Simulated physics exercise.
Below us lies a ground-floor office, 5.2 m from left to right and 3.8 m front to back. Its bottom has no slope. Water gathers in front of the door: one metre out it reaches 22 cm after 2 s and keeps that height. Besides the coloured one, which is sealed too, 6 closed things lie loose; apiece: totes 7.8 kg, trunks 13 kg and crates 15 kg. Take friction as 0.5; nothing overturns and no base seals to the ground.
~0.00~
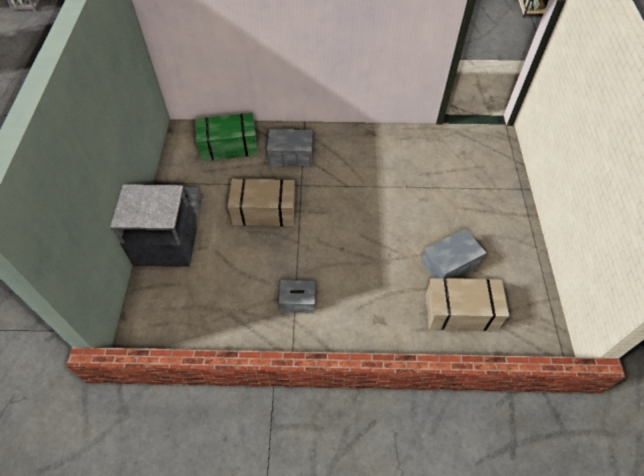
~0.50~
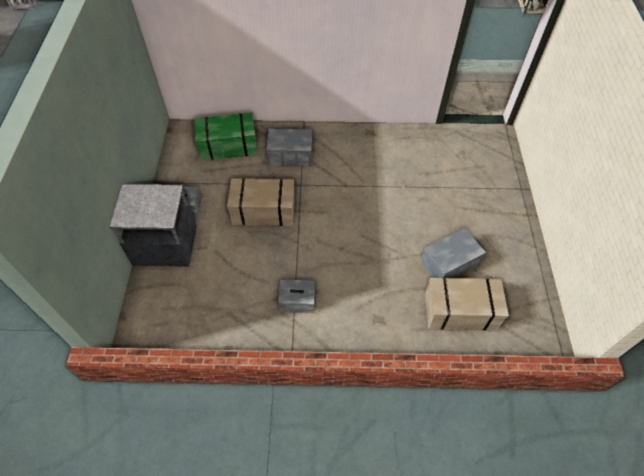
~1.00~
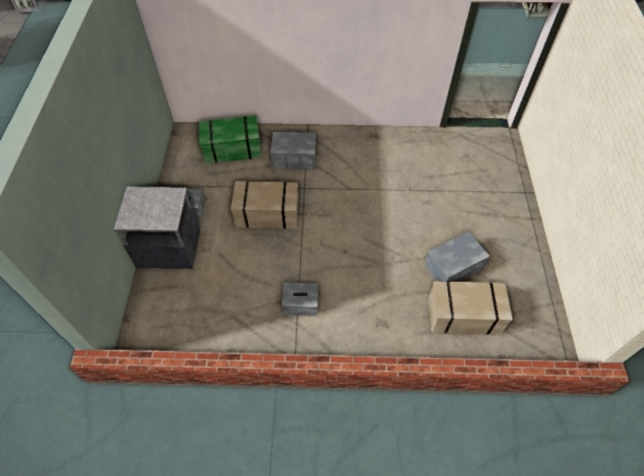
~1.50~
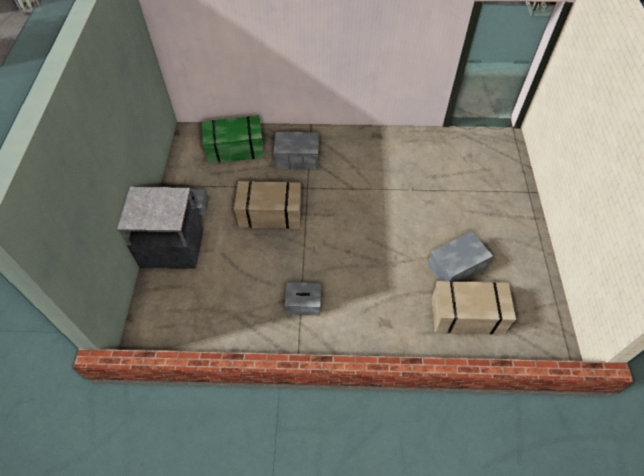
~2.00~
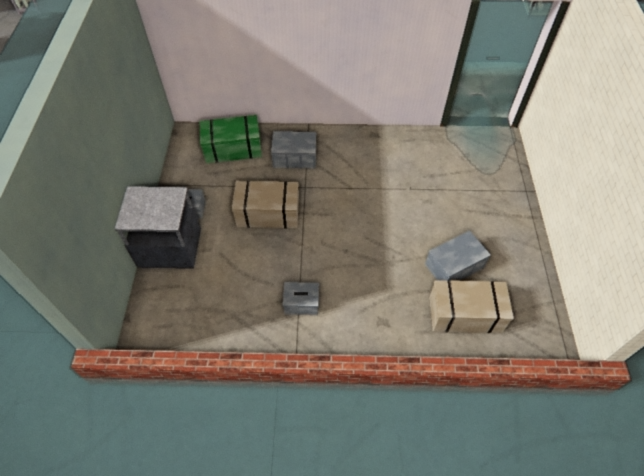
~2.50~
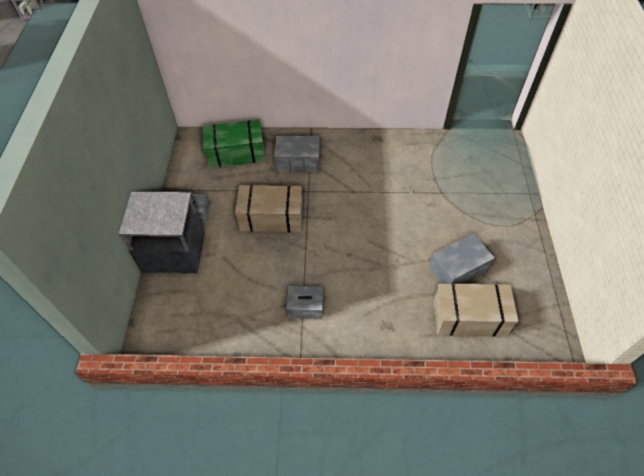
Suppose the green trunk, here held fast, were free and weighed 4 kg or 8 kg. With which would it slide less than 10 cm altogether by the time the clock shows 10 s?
Verdict: The lower weight is enough.
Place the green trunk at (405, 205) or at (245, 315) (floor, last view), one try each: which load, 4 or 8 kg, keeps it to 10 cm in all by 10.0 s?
In turn: Neither is enough; neither holds.
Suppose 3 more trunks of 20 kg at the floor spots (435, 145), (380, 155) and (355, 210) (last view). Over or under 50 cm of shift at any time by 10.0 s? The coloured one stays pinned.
In turn: Past it, less, less.
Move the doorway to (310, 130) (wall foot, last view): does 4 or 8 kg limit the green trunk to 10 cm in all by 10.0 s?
In that case neither load is enough.
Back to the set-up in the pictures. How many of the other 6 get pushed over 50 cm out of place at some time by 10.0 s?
I count 3.
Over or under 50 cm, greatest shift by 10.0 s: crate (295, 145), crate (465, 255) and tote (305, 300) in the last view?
In that order: Less, past it, past it.
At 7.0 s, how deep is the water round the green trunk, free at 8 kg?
About 0 cm.
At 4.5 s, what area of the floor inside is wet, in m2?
About 10.0 m2.
After 3.5 s the green trunk would be 0 cm from its start with 4 kg and 0 cm from its start with 8 kg; 0 cm of water round it then.
After 4.5 s the green trunk would be 0 cm from its start with 4 kg and 0 cm from its start with 8 kg; 0 cm of water round it then.
After 7.0 s the green trunk would be 0 cm from its start with 4 kg and 0 cm from its start with 8 kg; 0 cm of water round it then.
After 10.0 s the green trunk would be 1 cm from its start with 4 kg and 2 cm from its start with 8 kg; 2 cm of water round it then.
